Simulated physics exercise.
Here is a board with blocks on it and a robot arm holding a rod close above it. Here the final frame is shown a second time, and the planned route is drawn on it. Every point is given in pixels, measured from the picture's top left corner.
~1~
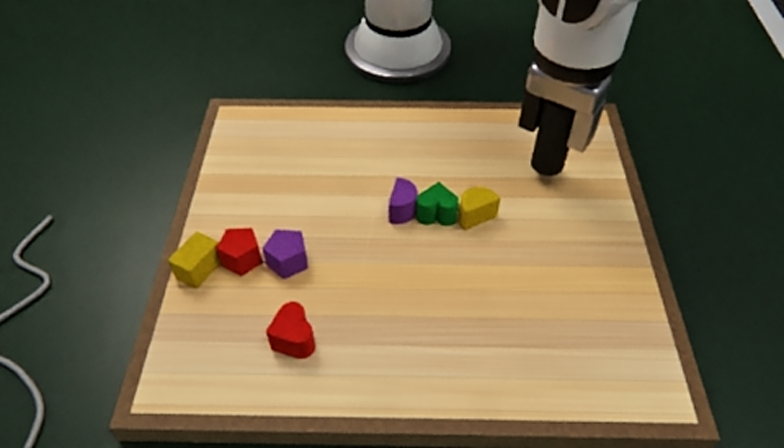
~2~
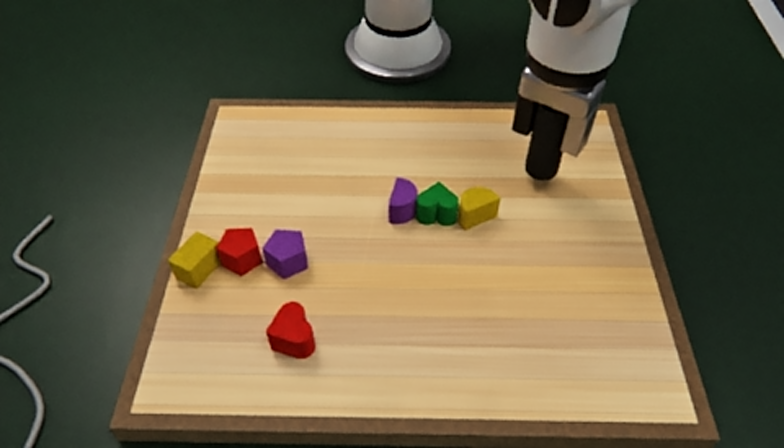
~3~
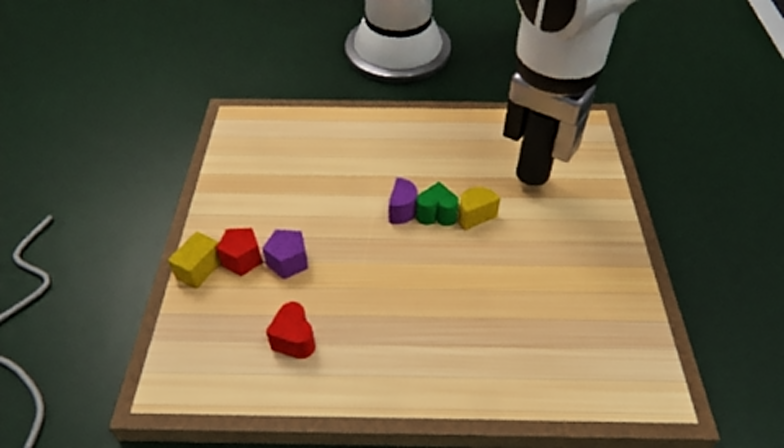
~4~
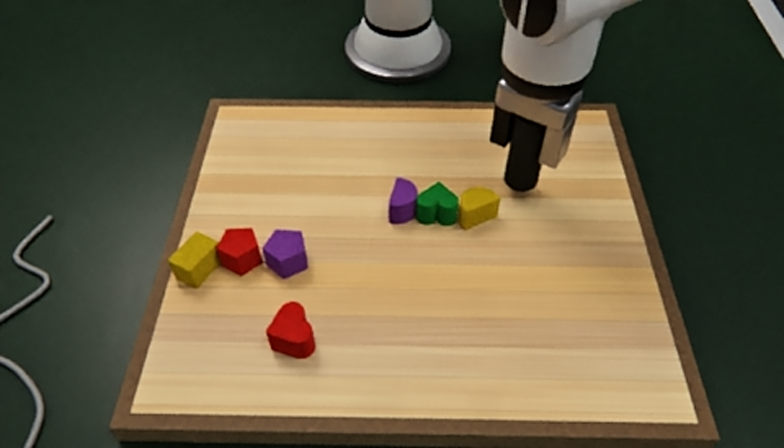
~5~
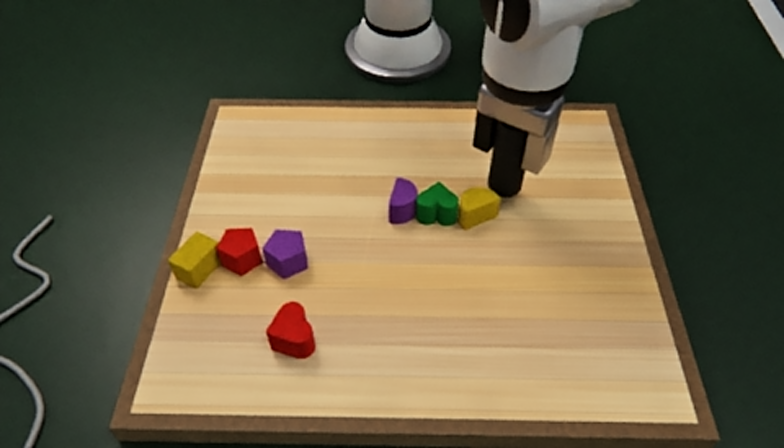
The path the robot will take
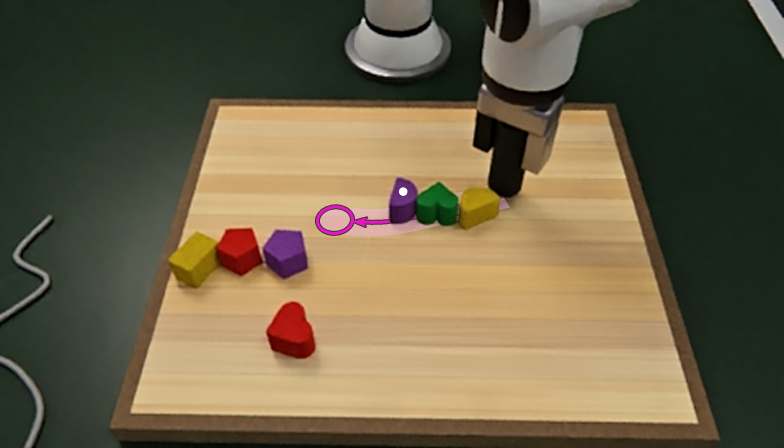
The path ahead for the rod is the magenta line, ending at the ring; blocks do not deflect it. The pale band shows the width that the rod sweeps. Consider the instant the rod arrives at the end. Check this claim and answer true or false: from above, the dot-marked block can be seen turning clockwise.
Verdict: True.
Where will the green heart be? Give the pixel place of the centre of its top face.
Pixel (392, 229).
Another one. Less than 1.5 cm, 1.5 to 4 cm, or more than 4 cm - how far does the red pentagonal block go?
Of the three bands, it's under 1.5 cm.
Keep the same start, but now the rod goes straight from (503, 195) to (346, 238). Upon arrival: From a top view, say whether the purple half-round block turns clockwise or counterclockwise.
From the top, the block rotates clockwise.
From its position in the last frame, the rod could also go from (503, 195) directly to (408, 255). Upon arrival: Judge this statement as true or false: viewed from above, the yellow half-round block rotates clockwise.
That is false.
Drawn move, from (503, 195) through (422, 215) to (335, 220); the dot is on the purple half-round block.
On the path given first. One third of the way, rod (450, 199); purple half-round block (398, 190); green heart (423, 210), turned 45° clockwise; yellow half-round block (461, 217), turned 60° anticlockwise.
Two thirds of the way, rod (392, 211); purple half-round block (366, 188), turned 55° clockwise; green heart (394, 229), turned 45° anticlockwise; yellow half-round block (461, 217), turned 60° anticlockwise.
At the end, rod (334, 210); red pentagonal block still; purple pentagonal block still; purple half-round block (327, 176), turned 130° clockwise; green heart (392, 229), turned 55° anticlockwise; yellow half-round block (461, 217), turned 60° anticlockwise.
